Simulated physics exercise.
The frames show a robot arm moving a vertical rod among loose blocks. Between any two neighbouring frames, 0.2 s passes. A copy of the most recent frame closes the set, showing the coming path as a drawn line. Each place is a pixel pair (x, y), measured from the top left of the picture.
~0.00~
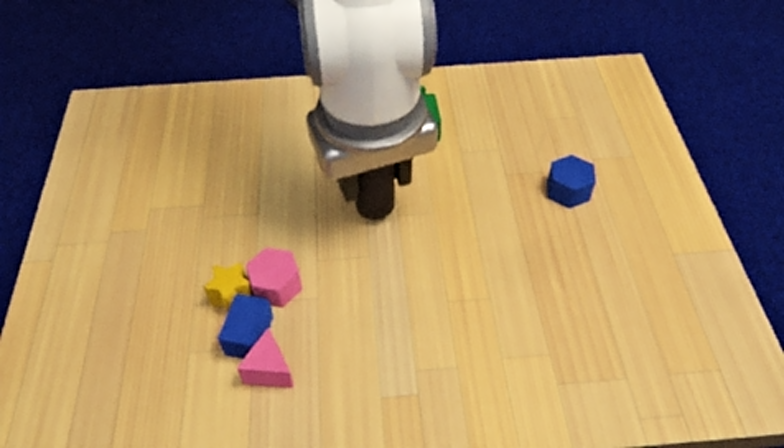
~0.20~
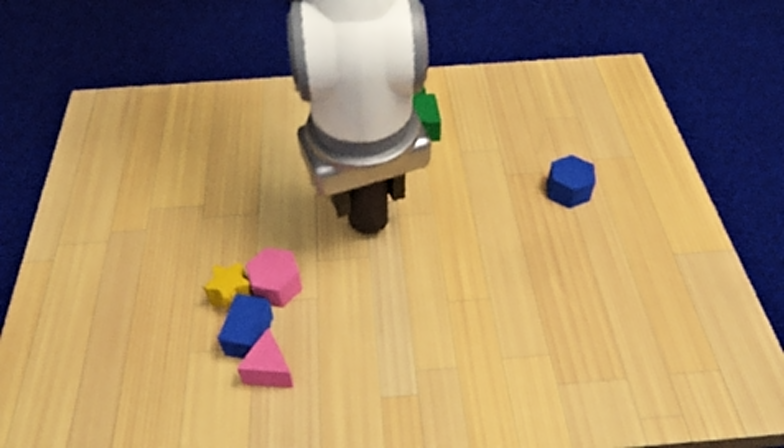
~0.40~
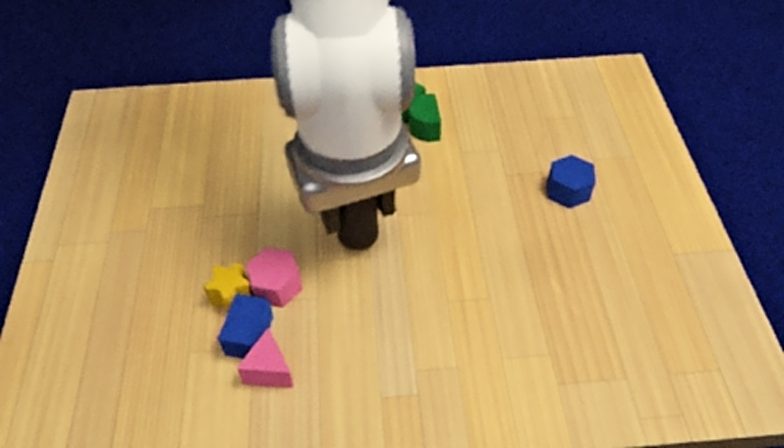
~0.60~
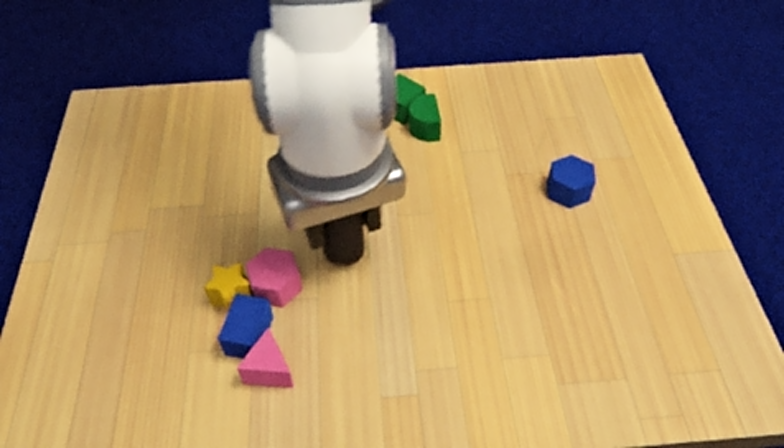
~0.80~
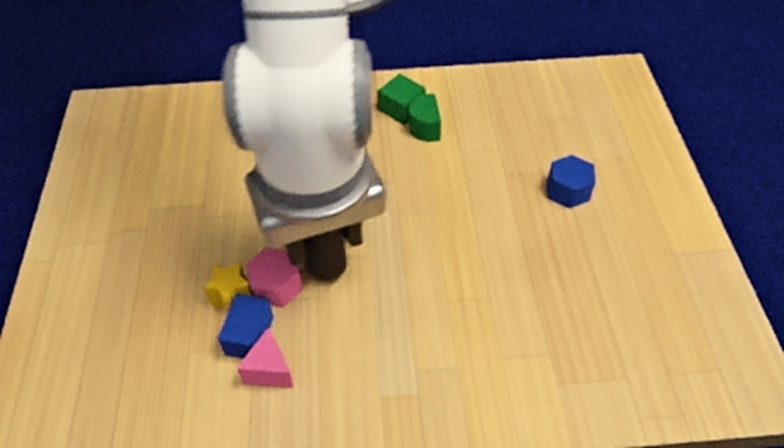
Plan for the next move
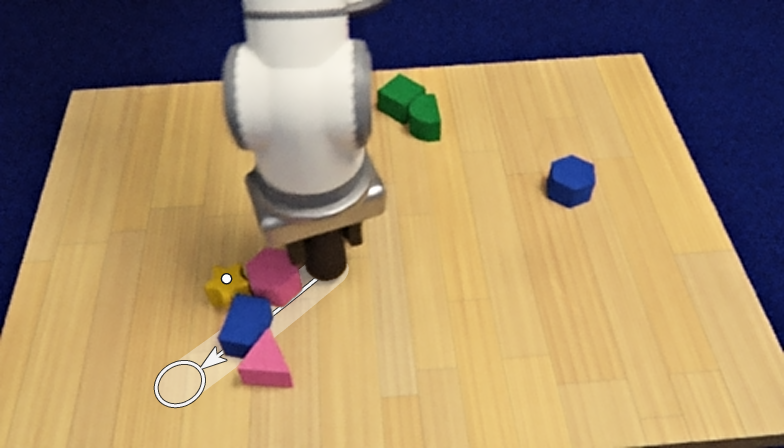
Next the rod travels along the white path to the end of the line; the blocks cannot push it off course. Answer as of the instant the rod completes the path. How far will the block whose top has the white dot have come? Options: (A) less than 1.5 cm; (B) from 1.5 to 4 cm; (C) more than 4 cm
My pick is C.
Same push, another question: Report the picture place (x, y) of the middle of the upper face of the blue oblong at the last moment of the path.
My estimate: (150, 408).
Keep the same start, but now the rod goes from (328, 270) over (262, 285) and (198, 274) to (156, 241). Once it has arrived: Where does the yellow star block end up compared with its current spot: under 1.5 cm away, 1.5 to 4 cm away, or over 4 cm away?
Over 4 cm.
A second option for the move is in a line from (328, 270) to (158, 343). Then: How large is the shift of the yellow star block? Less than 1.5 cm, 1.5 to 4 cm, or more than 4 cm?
It gets moved over 4 cm.
The line goes in a line from (328, 270) to (180, 384); the dot is on the yellow star block.
What follows on the original path. One third of the way, rod at (281, 301); yellow star block at (190, 278), turned 35° clockwise; blue oblong at (230, 331), turned 15° anticlockwise; pink hexagonal block at (232, 284), turned 30° clockwise.
Two thirds of the way, rod at (231, 339); yellow star block at (174, 272), turned 60° clockwise; blue oblong at (199, 360), turned 65° anticlockwise; pink hexagonal block at (206, 292), turned 65° clockwise.
At the end, rod at (177, 378); yellow star block at (174, 272), turned 65° clockwise; blue oblong at (150, 408), turned 95° anticlockwise; pink three-sided block unmoved; pink hexagonal block at (206, 292), turned 65° clockwise.
